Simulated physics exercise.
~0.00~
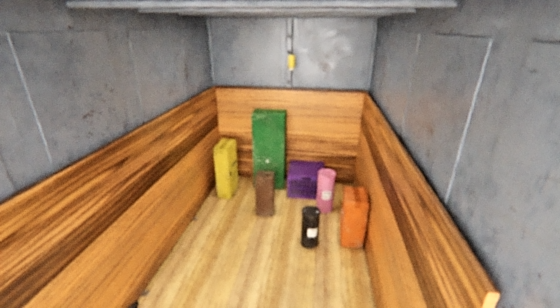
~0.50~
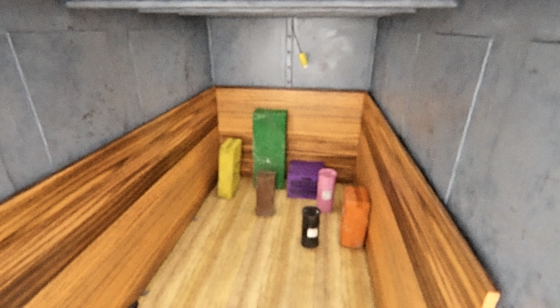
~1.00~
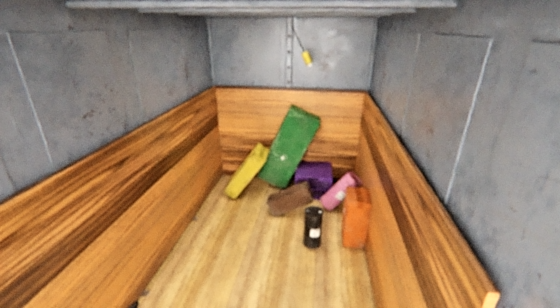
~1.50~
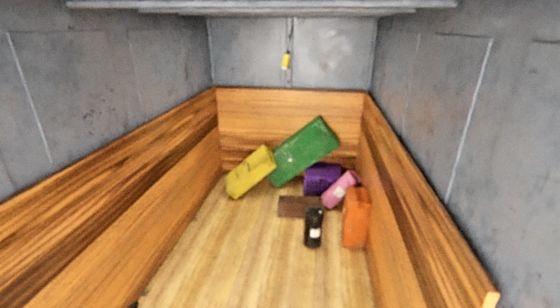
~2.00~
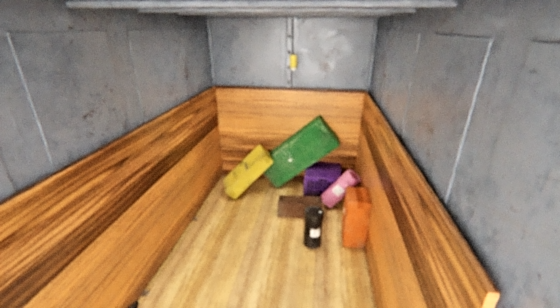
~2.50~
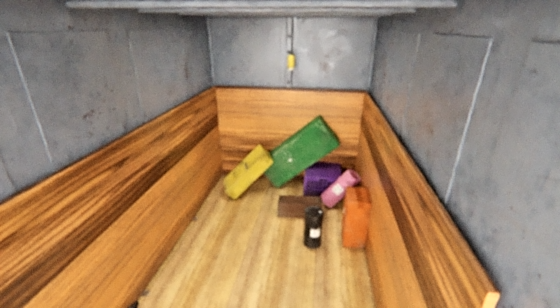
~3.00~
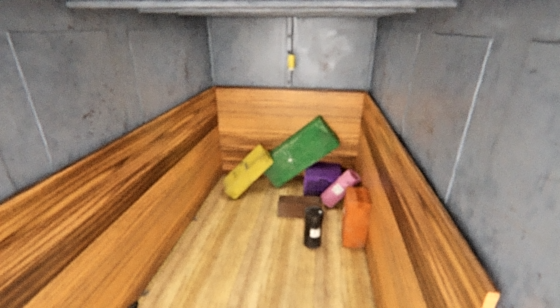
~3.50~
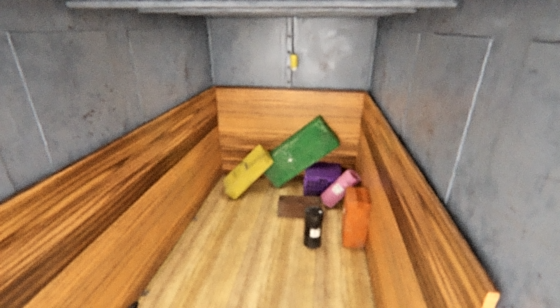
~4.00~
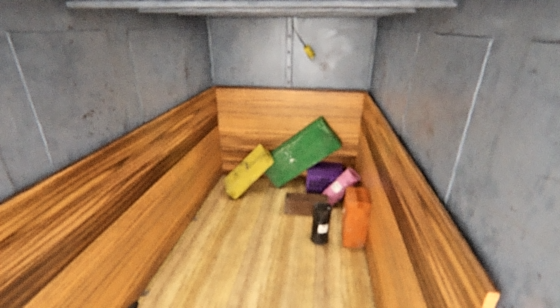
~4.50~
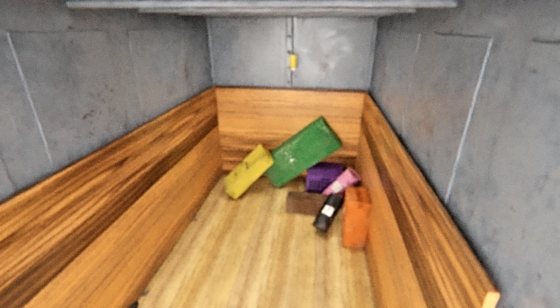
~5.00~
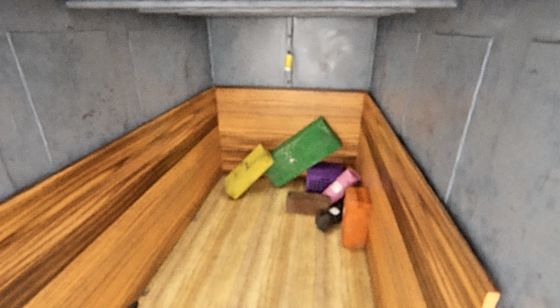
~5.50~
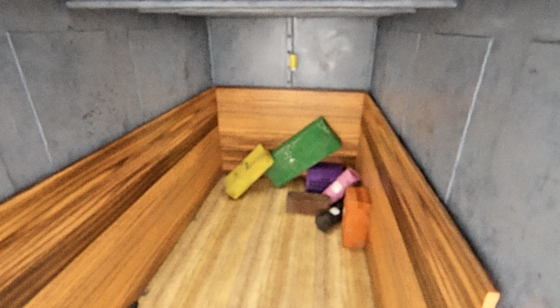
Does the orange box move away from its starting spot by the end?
No, the orange box holds its spot near the right wall and is still standing there at the end.
The clip shows a wood-lined van bay where a lamp swings as the green, yellow and brown boxes and a pink canister tip to the right and the purple chest shifts; later the black canister topples beside the orange box, which stays standing.
